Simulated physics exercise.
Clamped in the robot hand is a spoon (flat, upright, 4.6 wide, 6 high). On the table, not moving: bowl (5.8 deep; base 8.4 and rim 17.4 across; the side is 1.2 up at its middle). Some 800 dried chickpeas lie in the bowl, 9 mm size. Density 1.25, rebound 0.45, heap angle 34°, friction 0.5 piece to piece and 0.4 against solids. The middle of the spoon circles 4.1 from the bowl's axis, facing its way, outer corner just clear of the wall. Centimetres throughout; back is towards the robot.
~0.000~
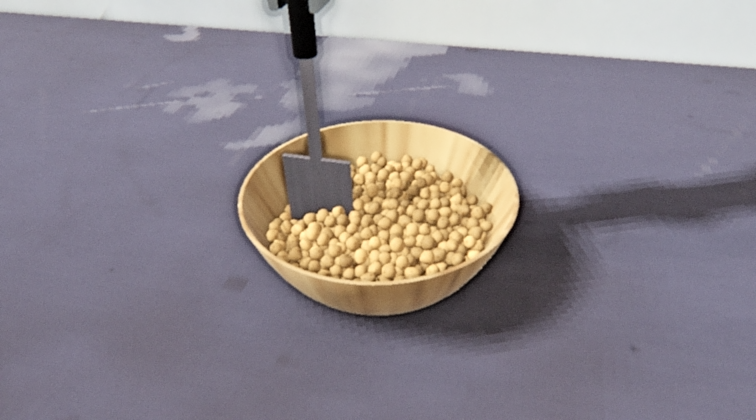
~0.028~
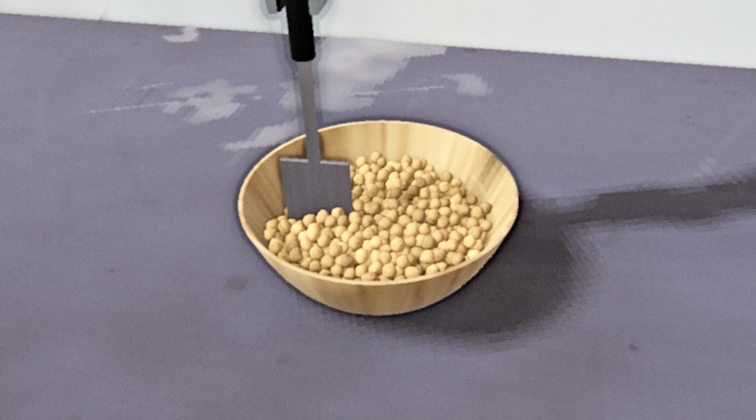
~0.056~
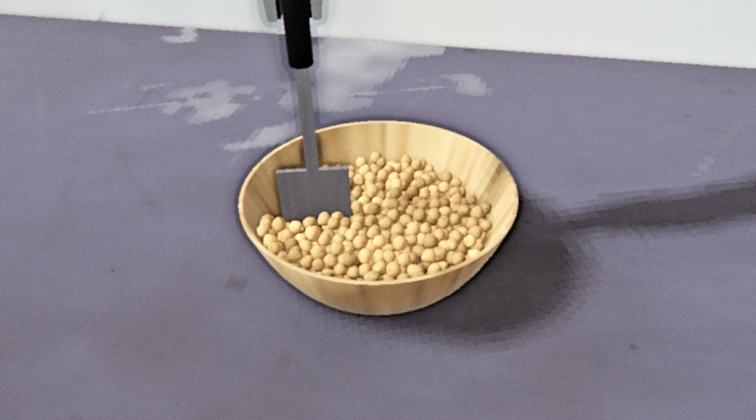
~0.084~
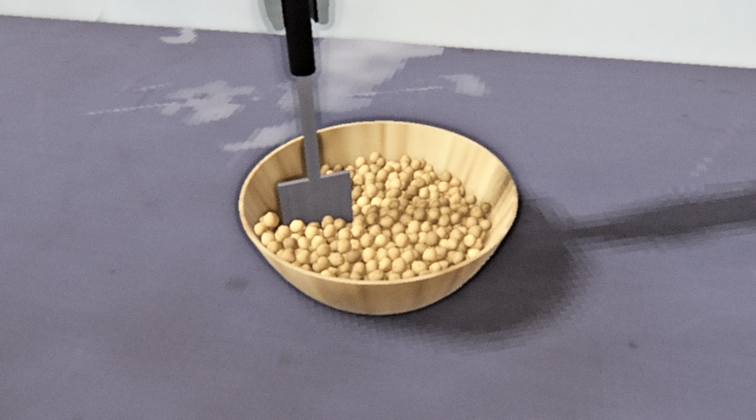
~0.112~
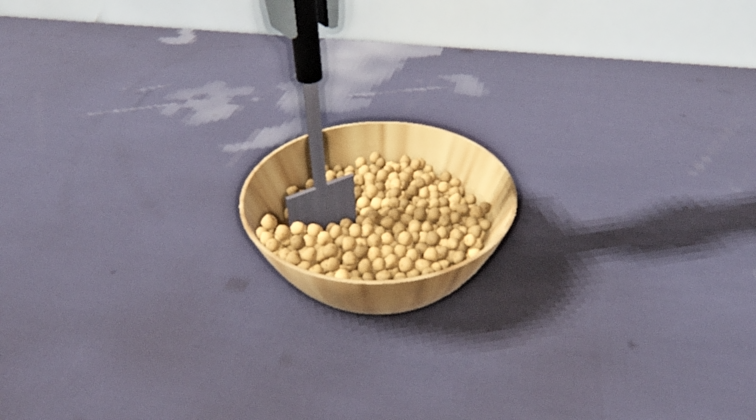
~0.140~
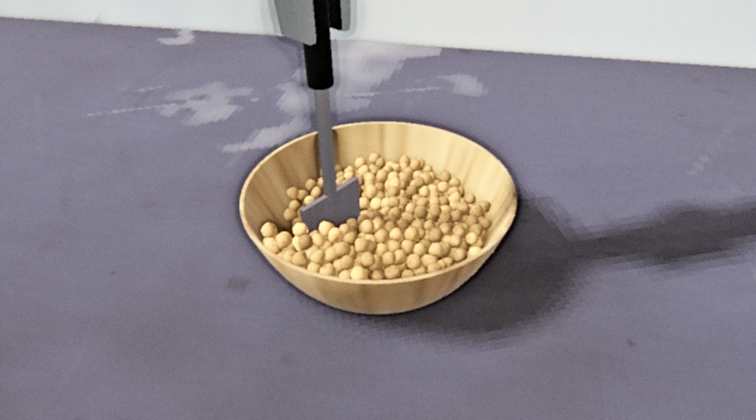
A robot hand turns a flat grey tool through chickpeas in a wooden bowl.
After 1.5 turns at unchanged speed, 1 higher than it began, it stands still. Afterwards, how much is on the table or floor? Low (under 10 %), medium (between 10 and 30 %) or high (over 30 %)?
On the table or floor the share is medium, between 10 and 30 %.
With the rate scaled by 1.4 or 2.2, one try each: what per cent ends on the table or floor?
About 35 and 50 per cent.
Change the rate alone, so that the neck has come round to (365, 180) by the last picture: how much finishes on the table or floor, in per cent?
Some 40 per cent.
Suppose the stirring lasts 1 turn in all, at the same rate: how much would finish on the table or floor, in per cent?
Then about 20 per cent.
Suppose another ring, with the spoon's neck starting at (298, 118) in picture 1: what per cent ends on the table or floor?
About 15 per cent.
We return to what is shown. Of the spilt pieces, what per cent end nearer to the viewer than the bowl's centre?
Some 40 per cent.
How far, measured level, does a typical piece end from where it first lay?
About 7 cm.
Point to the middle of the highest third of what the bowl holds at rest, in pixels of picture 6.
Near (437, 200).
By 0.51 s, 248° round, highest piece 8 above the table; 721 in the bowl, 56 on the table or floor, 26 in flight or on the tool.
By 0.89 s, 76° round, highest piece 8 above the table; 658 in the bowl, 136 on the table or floor, 9 in flight or on the tool.
By 1.27 s, 180° round, highest piece 6 above the table; 625 in the bowl, 178 on the table or floor.
By 1.97 s, 180° round, highest piece 6 above the table; 625 in the bowl, 178 on the table or floor.
Final count, 625 in the bowl, 178 on the table or floor. That is 22 % on the table or floor.
